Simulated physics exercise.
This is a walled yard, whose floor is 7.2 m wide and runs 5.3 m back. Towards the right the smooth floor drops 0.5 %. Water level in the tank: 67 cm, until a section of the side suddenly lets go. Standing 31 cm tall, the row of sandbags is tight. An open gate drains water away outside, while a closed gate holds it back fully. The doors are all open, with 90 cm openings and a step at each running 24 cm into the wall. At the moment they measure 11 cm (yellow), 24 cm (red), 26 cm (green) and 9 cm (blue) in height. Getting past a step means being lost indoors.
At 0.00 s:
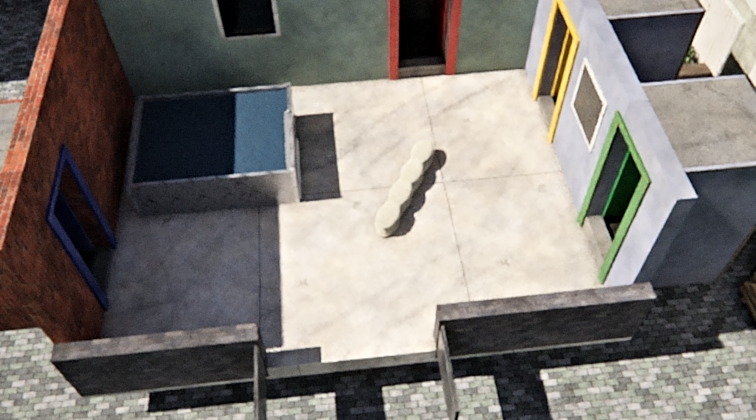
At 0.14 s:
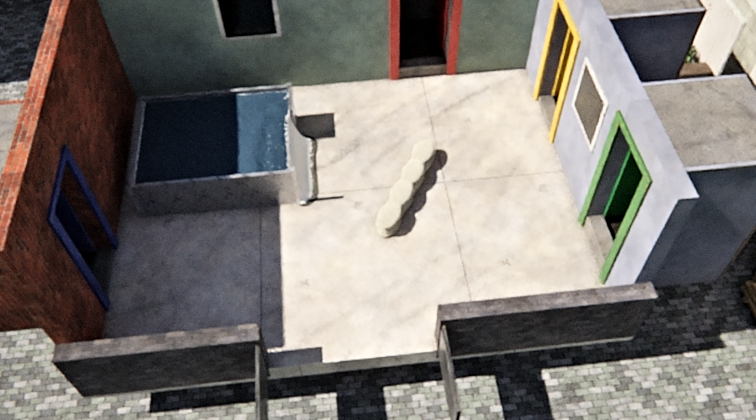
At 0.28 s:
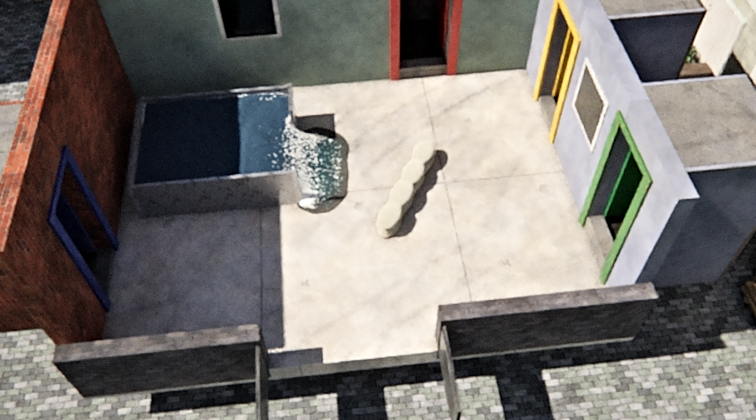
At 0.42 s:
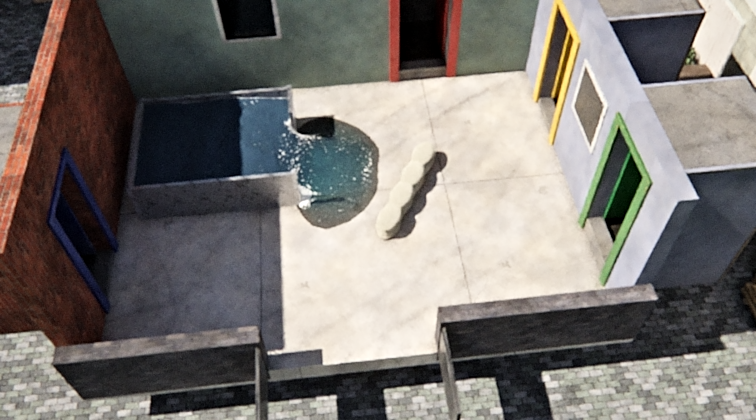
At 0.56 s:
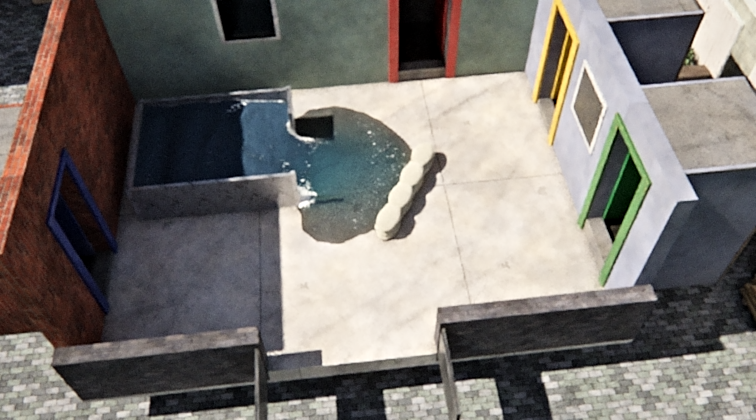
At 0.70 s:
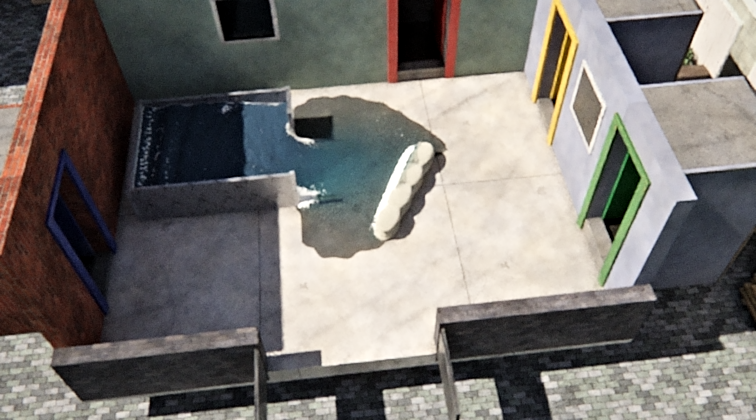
Water pours from the open side of a tank and spreads around a pale, lumpy barrier.
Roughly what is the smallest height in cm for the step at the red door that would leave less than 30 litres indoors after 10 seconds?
Close to 22 cm.
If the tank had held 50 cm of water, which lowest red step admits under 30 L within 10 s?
16 cm.
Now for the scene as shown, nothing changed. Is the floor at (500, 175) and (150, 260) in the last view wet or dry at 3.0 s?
First soaked, then untouched.
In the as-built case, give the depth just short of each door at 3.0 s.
In cm - yellow: 20, red: 28, green: 0, blue: 0.
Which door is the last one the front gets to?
Final door: Blue.
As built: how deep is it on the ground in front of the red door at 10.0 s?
8.5 cm.
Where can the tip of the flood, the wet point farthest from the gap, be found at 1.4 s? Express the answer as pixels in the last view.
The farthest wet point sits near (528, 107) in the last view.
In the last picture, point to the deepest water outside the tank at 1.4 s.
Around (391, 199).
After 1.4 s water covers 30 % of the floor, deepest (44 cm) near (391, 199); 4 cm at the red door, 0 litres in over its 24 cm step.
After 3.0 s water covers 55 % of the floor, deepest (38 cm) near (519, 80); 28 cm at the red door, 10 litres in over its 24 cm step.
After 10.0 s water covers 95 % of the floor, deepest (11 cm) near (97, 374); 8 cm at the red door, 18 litres in over its 24 cm step.
At the red door as built, the water arrived by 1.2 s and peaked near 29 cm at 2.8 s.
With a step of 20 cm, 45 litres would have come in within the 10 s; with 27 cm, 7 litres. So under 30 litres takes about 22 cm.
